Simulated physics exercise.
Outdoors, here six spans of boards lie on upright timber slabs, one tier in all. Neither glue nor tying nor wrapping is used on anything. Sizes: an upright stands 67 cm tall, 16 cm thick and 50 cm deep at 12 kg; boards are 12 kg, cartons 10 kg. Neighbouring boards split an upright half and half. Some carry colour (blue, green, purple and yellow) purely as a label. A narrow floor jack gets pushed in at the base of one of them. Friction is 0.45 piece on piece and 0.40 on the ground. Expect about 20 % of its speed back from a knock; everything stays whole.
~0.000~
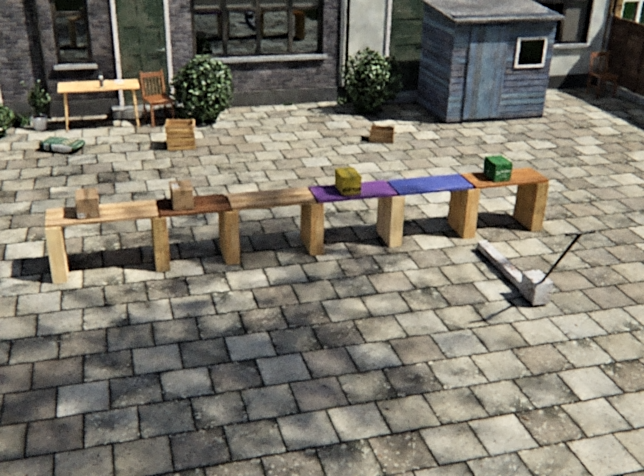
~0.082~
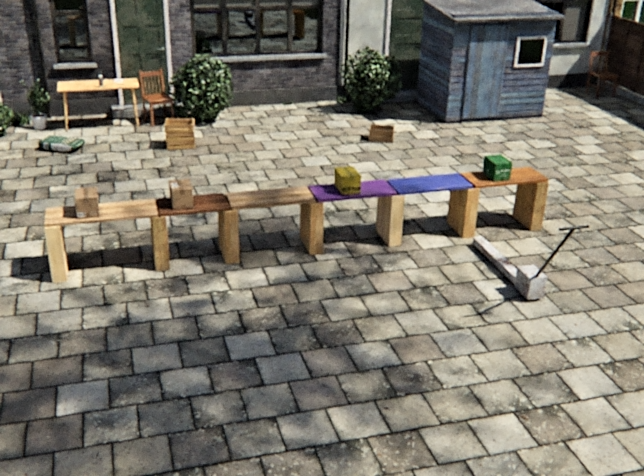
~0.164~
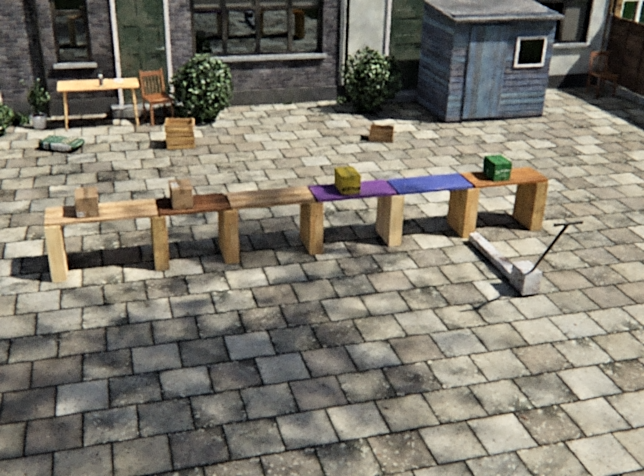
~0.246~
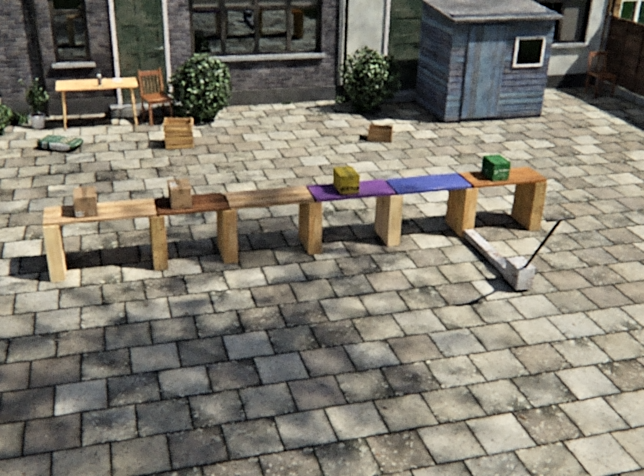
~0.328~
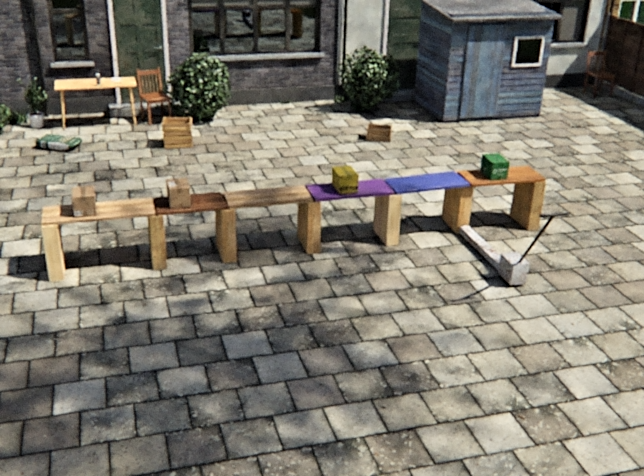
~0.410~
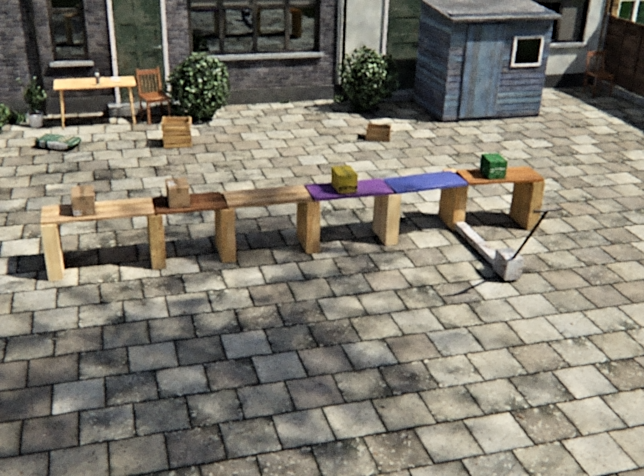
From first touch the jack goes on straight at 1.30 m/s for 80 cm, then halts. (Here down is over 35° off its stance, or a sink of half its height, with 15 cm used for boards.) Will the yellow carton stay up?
Survived.
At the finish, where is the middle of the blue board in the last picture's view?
Its centre finishes around pixel (422, 216) in the last picture.
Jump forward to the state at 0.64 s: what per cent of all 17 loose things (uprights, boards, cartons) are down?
0 per cent.
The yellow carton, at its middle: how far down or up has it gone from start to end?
It ends some 0 cm lower.
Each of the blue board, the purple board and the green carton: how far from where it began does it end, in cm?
Net displacement, roughly: Blue ~ 70 cm, purple ~ 0 cm, green ~ 100 cm.
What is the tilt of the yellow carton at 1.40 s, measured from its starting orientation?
I'd put it at roughly 0 degrees away from its starting angle.
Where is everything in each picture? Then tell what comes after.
In the first picture (places mark the middle of the side facing us), jack tip (481, 246) 32 cm short; yellow carton (352, 186); purple board (358, 198); green carton (504, 173); nothing disturbed.
In the second picture, jack tip (477, 242) 22 cm short; yellow carton (352, 185).
In the third picture, jack tip (473, 238) 11 cm short; yellow carton (351, 185).
In the fourth picture, jack tip (468, 235) 5 mm short; yellow carton (350, 185).
In the fifth picture, jack tip (463, 231) 10 cm in; yellow carton (349, 184); one has shifted.
In the sixth picture, jack tip (458, 227) 21 cm in; yellow carton (348, 184); green carton (498, 170) shifted 38 mm; blue board (425, 181) shifted 32 mm; 4 disturbed, none down.
After 0.64 s, none of the 17 pieces down, 4 disturbed; yellow carton unmoved; blue board shifted 14 cm.
After 0.96 s, 2 of the 17 pieces down; yellow carton unmoved; green carton leaning 47°, 40 cm lower.
After 1.40 s, 4 of the 17 pieces down; yellow carton unmoved; blue board on its side.
At rest (2.1 s), 4 of the 17 pieces down; yellow carton unmoved; blue board upside down; green carton on its side. As the last picture would show them, middles, yellow carton near (344, 179), blue board near (422, 216).
